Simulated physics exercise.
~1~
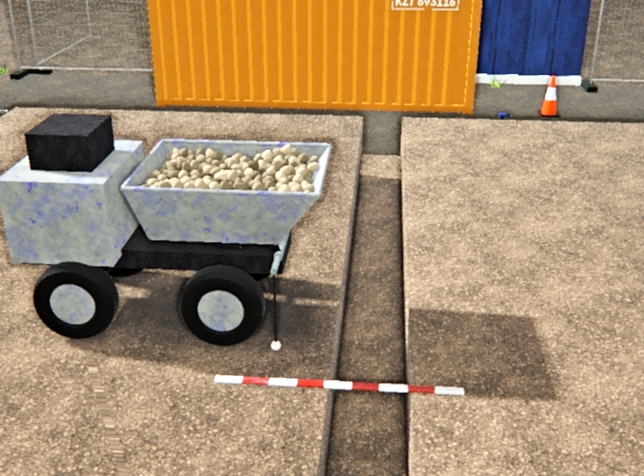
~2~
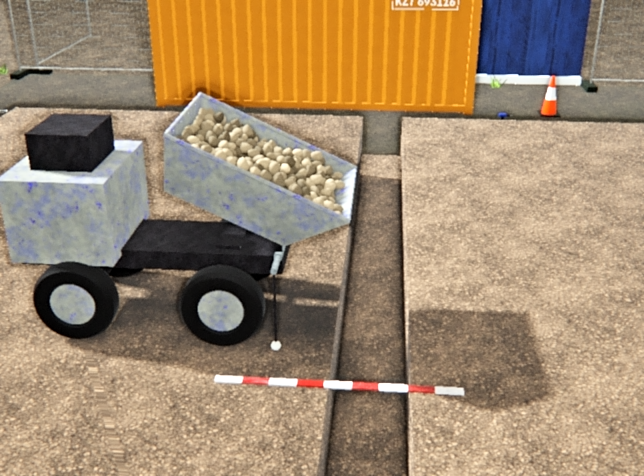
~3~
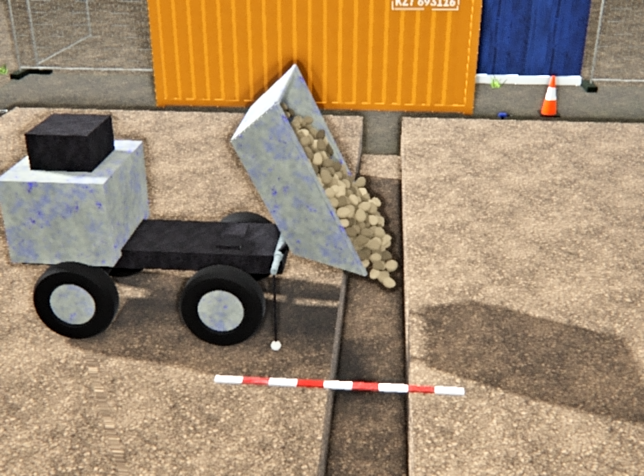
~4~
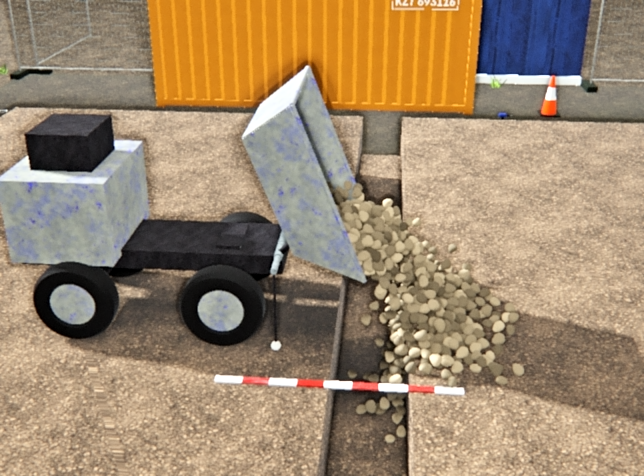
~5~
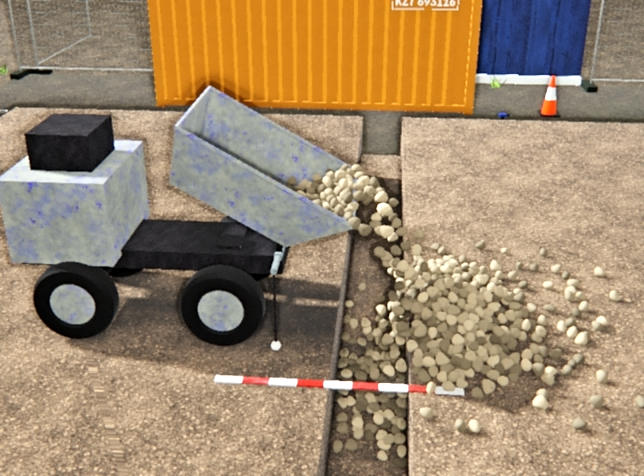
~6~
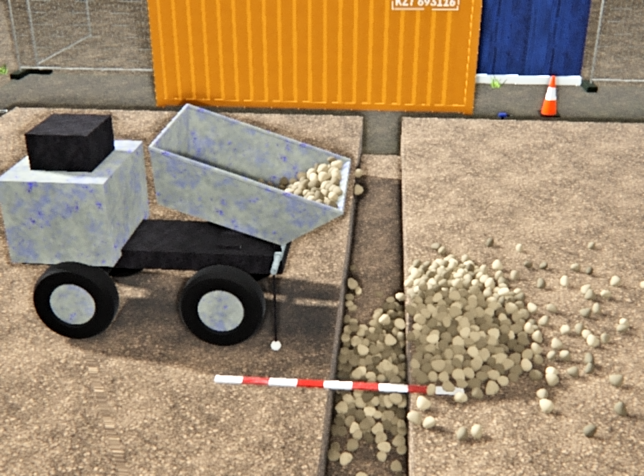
At the start, a small dumper with a pale, blue-mottled skip full of rounded stones stands to the left of a narrow trench, with an orange container behind and a red and white staff lying across the trench. The skip tips steeply to the right, and the stones slide towards its lower edge. They pour out over the trench, some dropping in and many landing on the far side. The skip then lowers partway while stones still spill and scatter. At the end, it rests slightly tilted with some stones inside, others lying in the trench, and the largest heap beyond it.
